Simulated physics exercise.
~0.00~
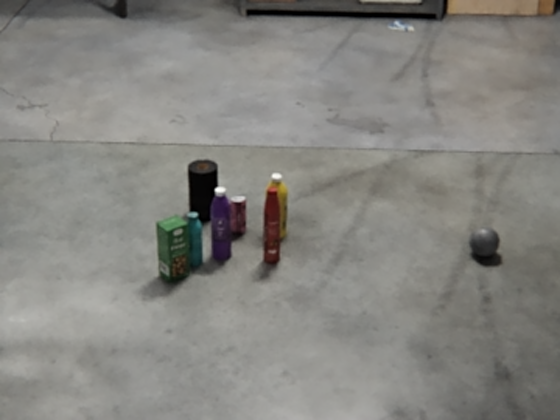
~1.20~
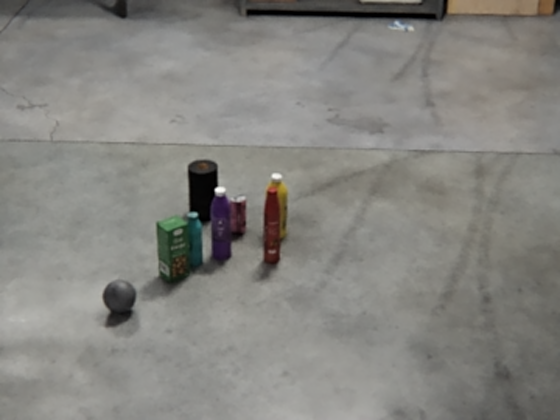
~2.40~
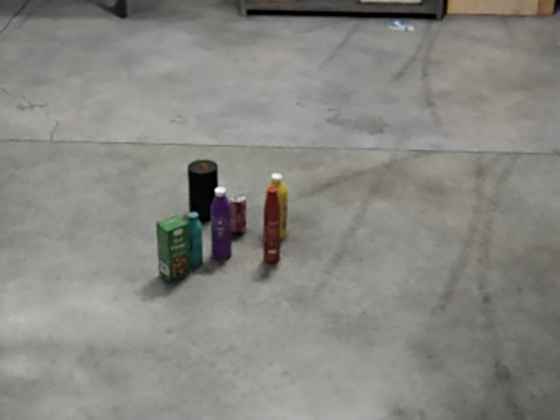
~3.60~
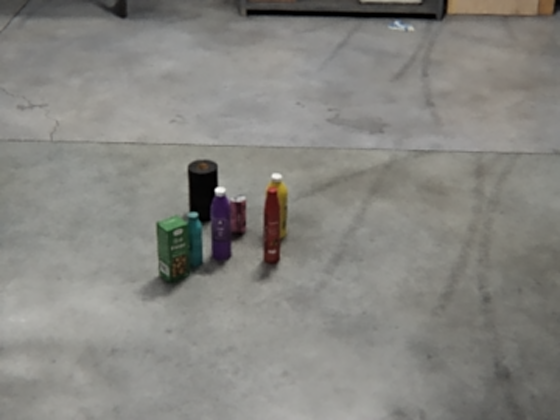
A black roll and other items stay standing as a grey ball rolls left out of view.
